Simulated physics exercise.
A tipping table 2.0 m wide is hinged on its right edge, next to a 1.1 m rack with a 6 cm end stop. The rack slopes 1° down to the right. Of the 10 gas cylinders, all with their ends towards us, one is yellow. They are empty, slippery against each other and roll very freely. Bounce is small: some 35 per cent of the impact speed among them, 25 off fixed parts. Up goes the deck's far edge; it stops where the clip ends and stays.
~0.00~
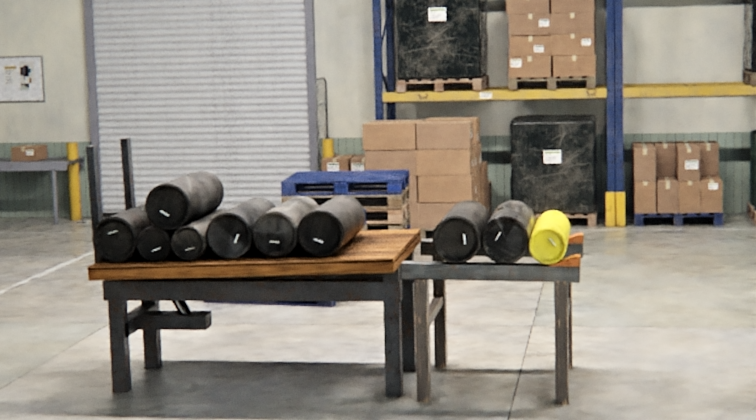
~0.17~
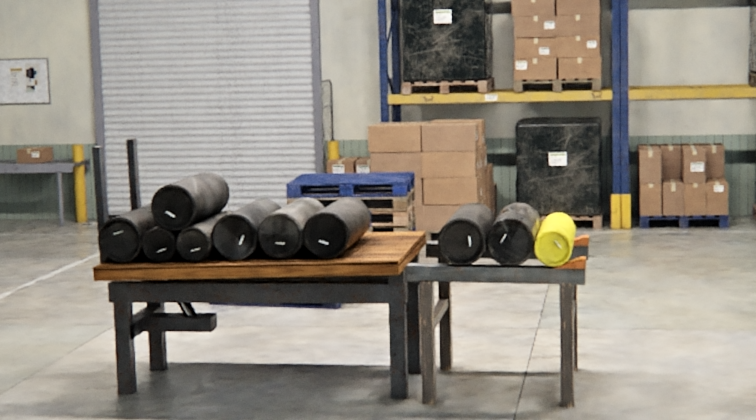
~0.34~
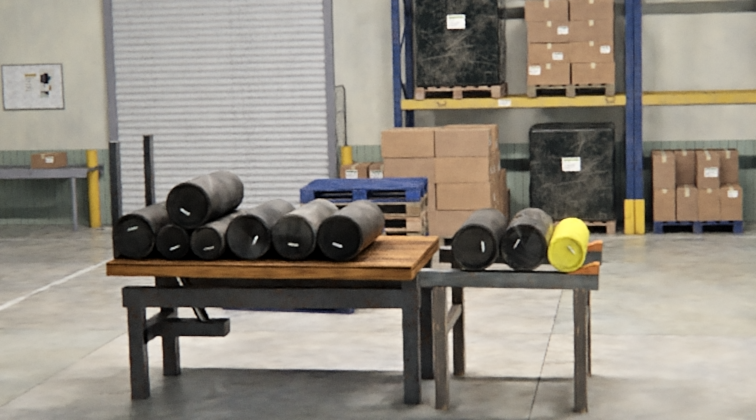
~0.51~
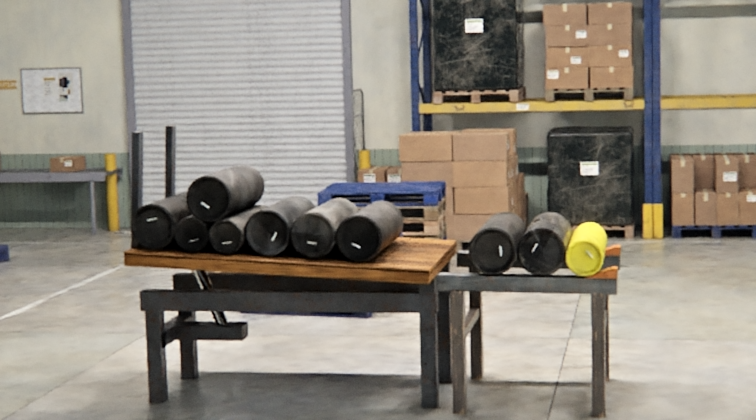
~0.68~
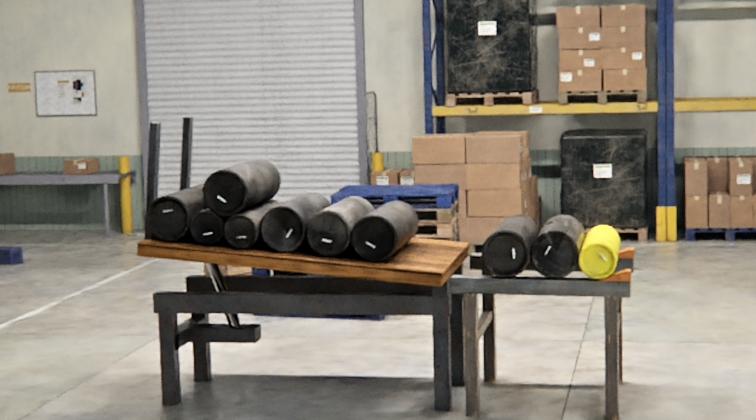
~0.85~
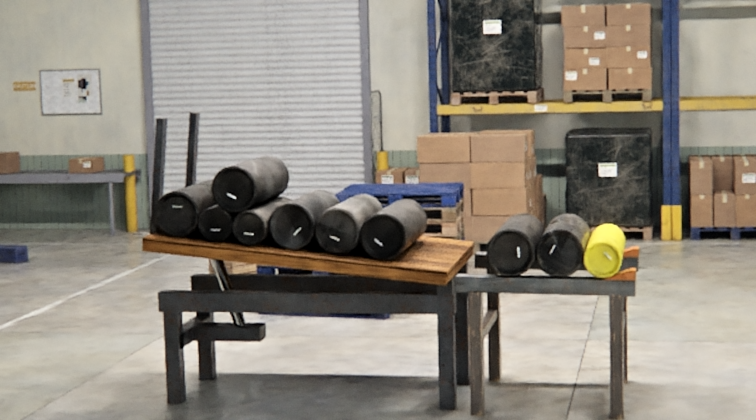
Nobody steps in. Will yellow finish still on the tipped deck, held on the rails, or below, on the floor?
Yellow ends held on the rails.
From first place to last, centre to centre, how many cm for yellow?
Moved: Yellow 10.
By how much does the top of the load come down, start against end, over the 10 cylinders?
Roughly 0 cm.
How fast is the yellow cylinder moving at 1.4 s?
About 0.0 m/s.
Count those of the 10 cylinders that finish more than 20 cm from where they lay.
7 of them.
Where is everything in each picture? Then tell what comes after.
Yellow (548, 246); deck tilted 2° back; stop top at (578, 259), in the first picture.
Yellow (553, 248); deck tilted 1° back, in the second picture.
Yellow (566, 254); deck tilted 1° to the rack, in the third picture.
Yellow (584, 258); deck tilted 3° to the rack, in the fourth picture.
Yellow (598, 261); deck tilted 5° to the rack, in the fifth picture.
Yellow (603, 260); deck tilted 6° to the rack, in the sixth picture.
By 1.4 s, yellow is on the rack, 20 cm from the rack's far end; 0 lost over the end.
By 1.9 s, yellow is on the rack, 20 cm from the rack's far end; 0 lost over the end.
Finally (2.5 s), yellow is on the rack, 10 cm from the rack's far end; 0 lost over the end.
